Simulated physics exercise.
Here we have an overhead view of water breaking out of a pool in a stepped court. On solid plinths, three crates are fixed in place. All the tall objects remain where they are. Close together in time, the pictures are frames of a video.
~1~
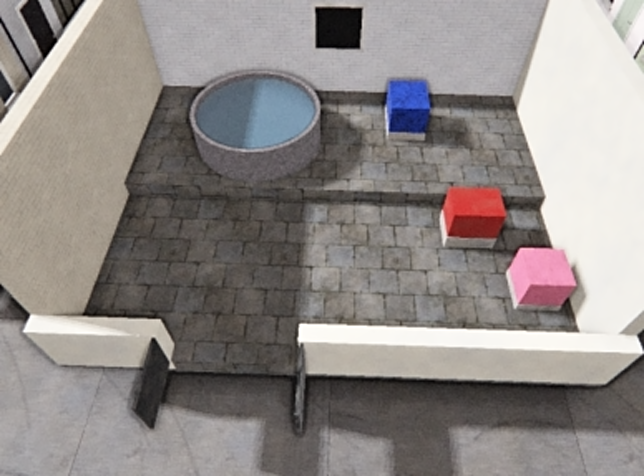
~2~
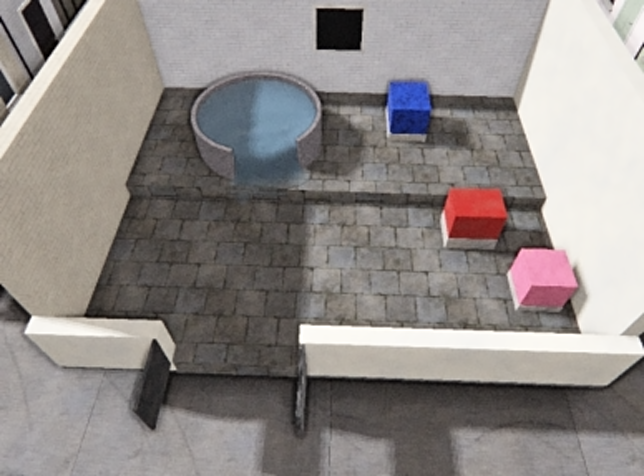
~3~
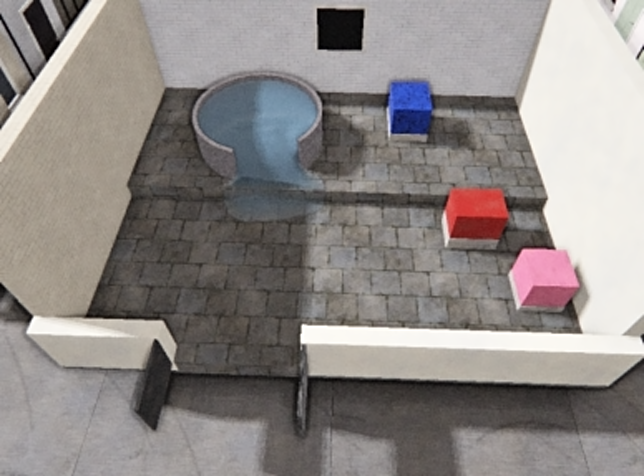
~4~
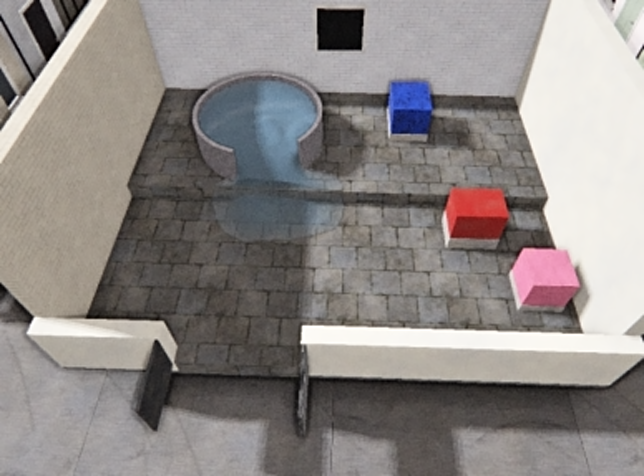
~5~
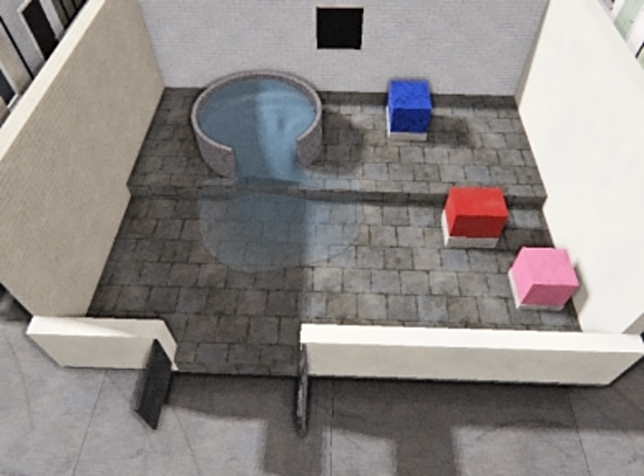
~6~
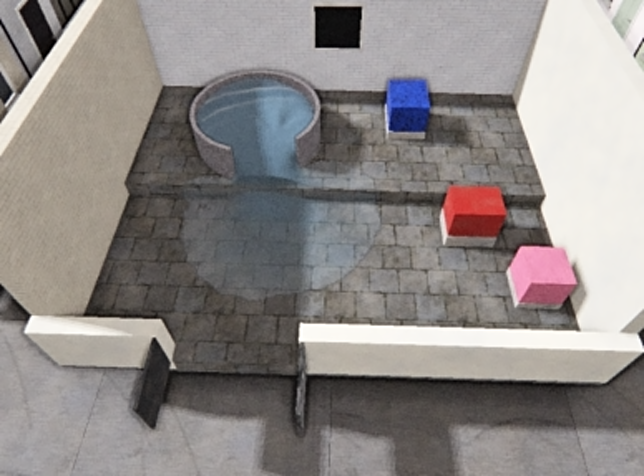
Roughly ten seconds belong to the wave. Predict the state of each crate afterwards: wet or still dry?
In the end the blue crate remains moisture-free; the red crate remains moisture-free; the pink crate picks up moisture.
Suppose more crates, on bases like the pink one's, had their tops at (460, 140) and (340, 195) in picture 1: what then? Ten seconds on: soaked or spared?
Order as asked: Unflooded / flooded.
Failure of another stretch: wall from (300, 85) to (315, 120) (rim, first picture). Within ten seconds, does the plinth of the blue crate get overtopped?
Outcome noted - blue crate goes wet.
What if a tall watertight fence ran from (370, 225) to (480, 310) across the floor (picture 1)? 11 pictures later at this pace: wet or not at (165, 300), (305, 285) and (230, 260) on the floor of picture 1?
First inundated, then inundated, then inundated.
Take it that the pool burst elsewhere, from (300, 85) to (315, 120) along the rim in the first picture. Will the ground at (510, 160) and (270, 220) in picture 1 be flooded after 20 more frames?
Going in the order you asked, the first is drenched and the second is never reached.
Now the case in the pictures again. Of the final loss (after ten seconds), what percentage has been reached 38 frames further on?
Around 75 percent.
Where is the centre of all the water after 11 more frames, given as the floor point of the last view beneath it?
The water centres close to (283, 204).
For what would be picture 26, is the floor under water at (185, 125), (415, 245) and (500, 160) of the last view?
Status per point, in sequence: Unwetted, then waterlogged, then unwetted.
A moment on, water covers 30 % of the floor; the blue crate not reached, the red crate not reached, the pink crate not reached.
Next, water covers 40 % of the floor; the blue crate not reached, the red crate water round its plinth, the pink crate not reached.
Then, water covers 45 % of the floor; the blue crate not reached, the red crate water round its plinth, the pink crate water round its plinth.
Later, water covers 55 % of the floor; the blue crate not reached, the red crate water round its plinth, the pink crate water round its plinth.
In the end, water covers 55 % of the floor; the blue crate stayed above the water, the red crate stayed above the water, the pink crate was topped.
